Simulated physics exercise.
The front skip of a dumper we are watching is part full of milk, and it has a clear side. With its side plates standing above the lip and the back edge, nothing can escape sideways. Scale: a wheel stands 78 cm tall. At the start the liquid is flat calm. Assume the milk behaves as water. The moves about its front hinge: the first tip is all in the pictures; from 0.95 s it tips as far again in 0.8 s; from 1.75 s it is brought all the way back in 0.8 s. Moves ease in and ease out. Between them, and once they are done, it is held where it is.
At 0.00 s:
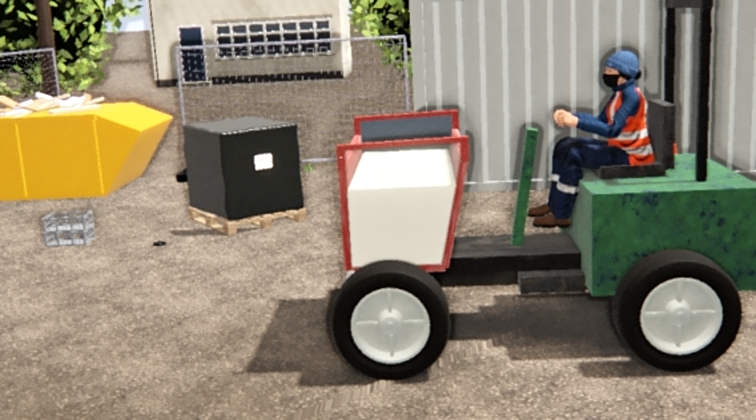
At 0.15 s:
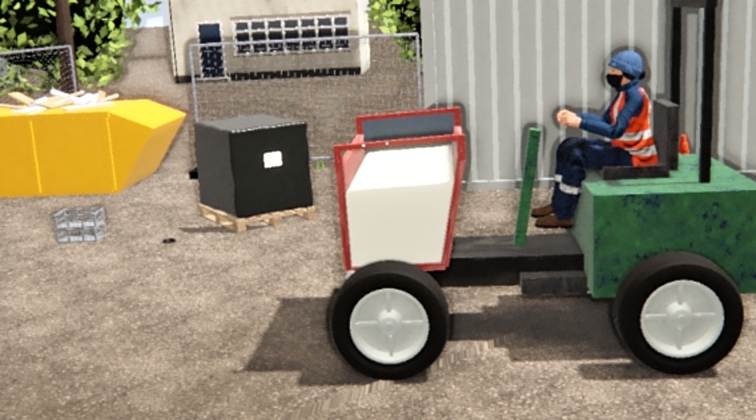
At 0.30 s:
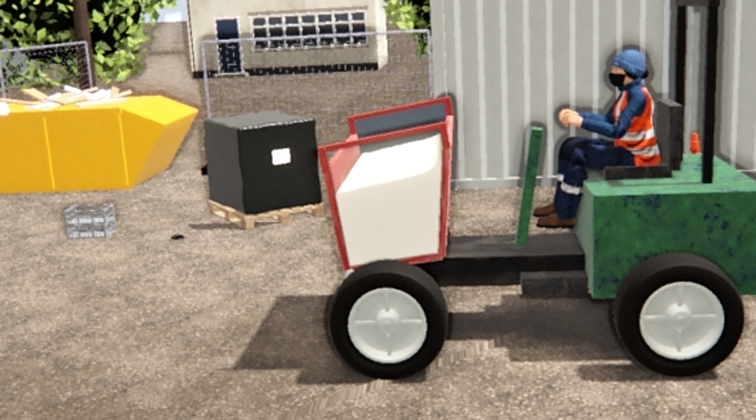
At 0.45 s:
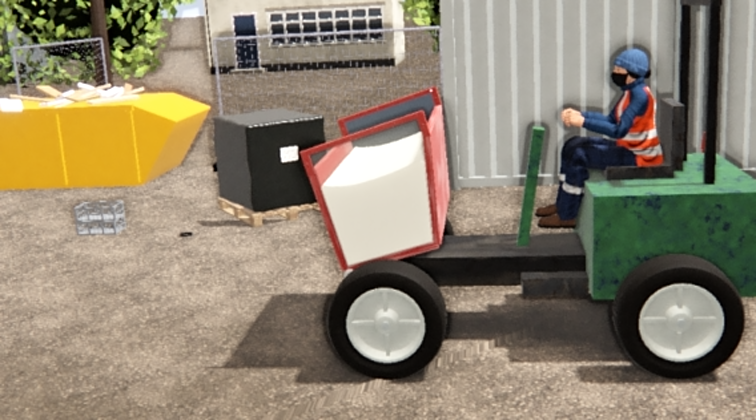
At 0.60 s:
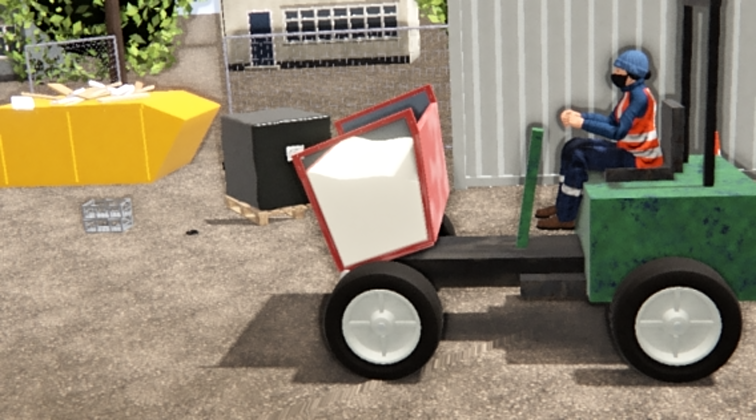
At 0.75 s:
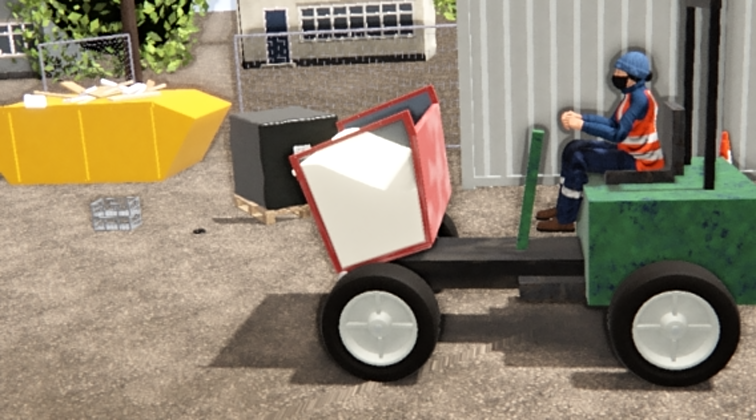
A dumper with a clear-sided skip of white liquid rolled along a gravel yard, a masked driver seated behind, and the skip tilted forward to the left as the liquid shifted and sloshed inside.
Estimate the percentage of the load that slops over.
Roughly 29 % slops over.
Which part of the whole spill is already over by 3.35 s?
About 90 percent, give or take.
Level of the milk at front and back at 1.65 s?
Level, front = 72 cm; level, back = 34 cm.
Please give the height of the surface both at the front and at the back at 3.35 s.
I'd put it at about 70 cm in front and about 24 cm behind.
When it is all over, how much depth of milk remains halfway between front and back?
About 36 cm.
Then, 1.65 s in, the skip is at 37° forwards, the surface stands 72 cm on the front, 34 cm on the back; the loss stands at 4 per cent, over the front.
Then, 2.50 s in, the surface stands 29 cm on the front, 46 cm on the back; the loss stands at 26 per cent, over the front.
Then, 3.35 s in, the surface stands 70 cm on the front, 23 cm on the back; the loss stands at 27 per cent, over the front.
Then, 5.43 s in, the loss stands at 29 per cent, over the front, 151 of 522 litres.
